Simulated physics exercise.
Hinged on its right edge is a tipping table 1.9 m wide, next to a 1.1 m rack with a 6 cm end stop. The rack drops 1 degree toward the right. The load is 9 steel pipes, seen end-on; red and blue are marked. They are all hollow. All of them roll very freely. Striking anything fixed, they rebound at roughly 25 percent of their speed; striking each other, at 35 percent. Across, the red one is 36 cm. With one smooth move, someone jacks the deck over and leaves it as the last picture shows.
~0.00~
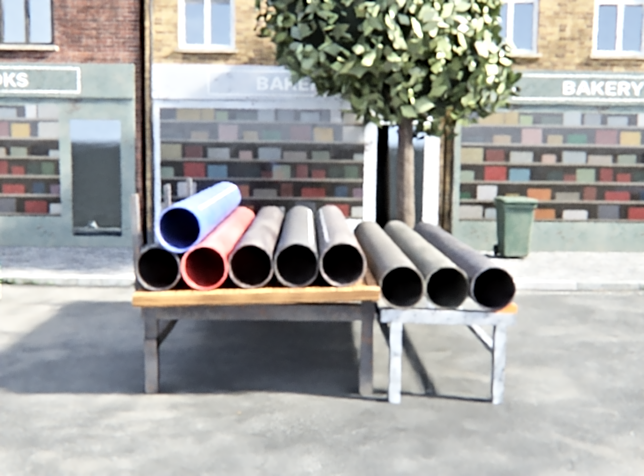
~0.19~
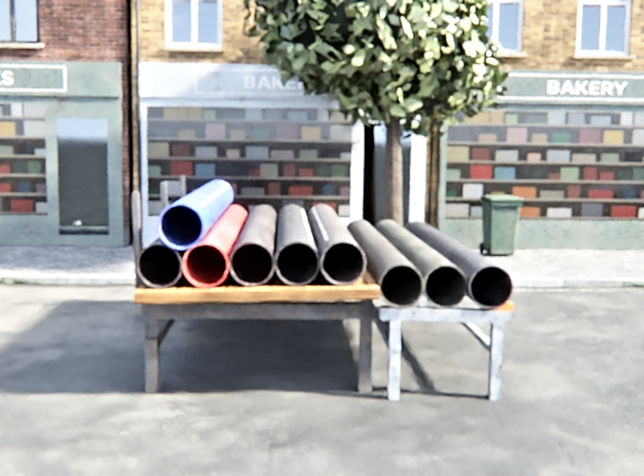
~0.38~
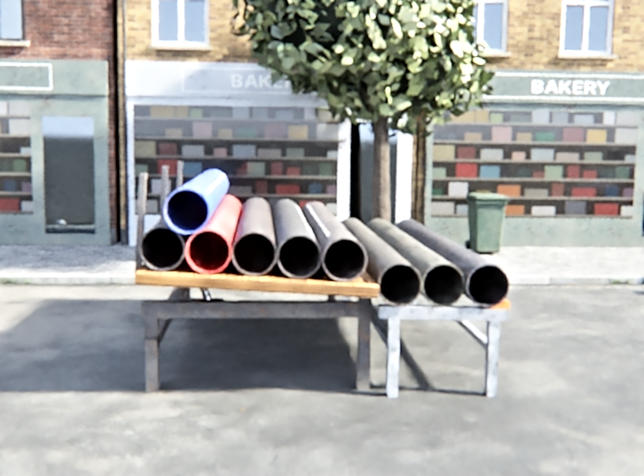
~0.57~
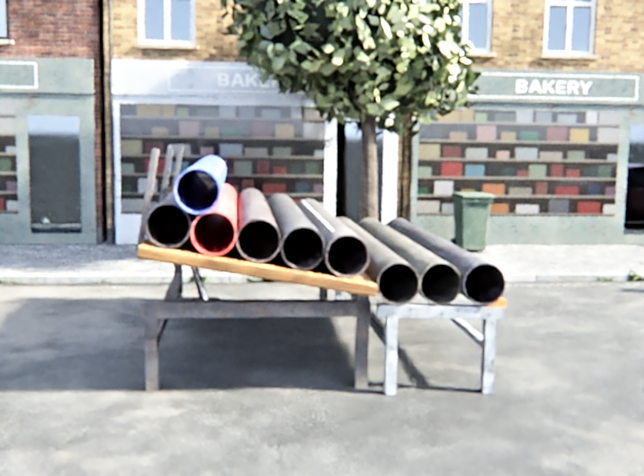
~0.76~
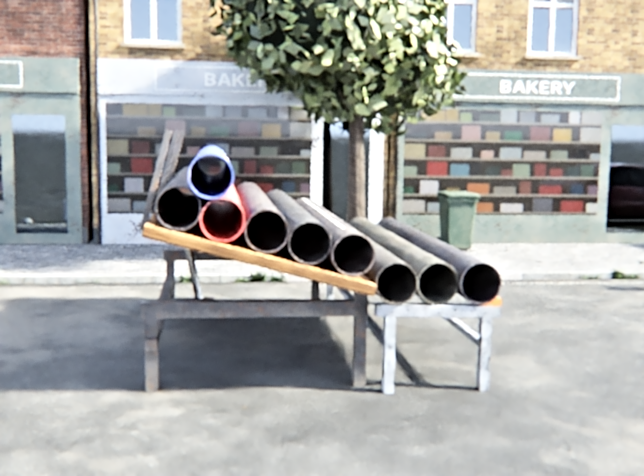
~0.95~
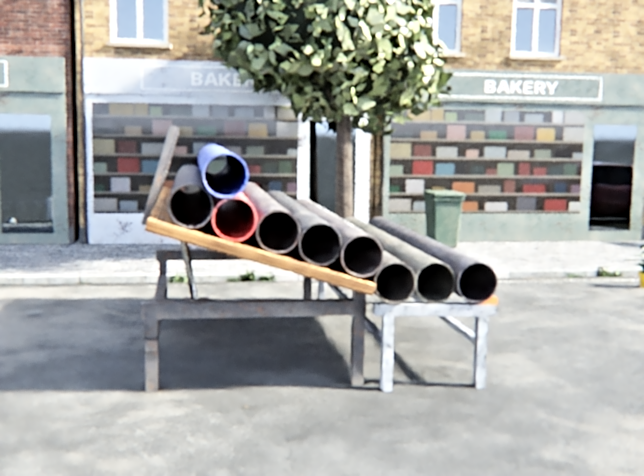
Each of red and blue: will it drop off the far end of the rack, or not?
Verdict: Red does not; blue does not.
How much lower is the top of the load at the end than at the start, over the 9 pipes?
Roughly 0 cm.
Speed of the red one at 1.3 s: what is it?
Estimated speed near 0.1 m/s.
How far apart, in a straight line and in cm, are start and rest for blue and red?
For blue it's 60, and for red it's 50.
After 1.3 s, red is on the deck, 120 cm from the hinge; blue is up on others, 140 cm from the hinge, rolling right; 0 past the stop so far.
At rest (1.7 s), red is on the deck, 120 cm from the hinge; blue is up on others, 135 cm from the hinge; 0 past the stop so far.
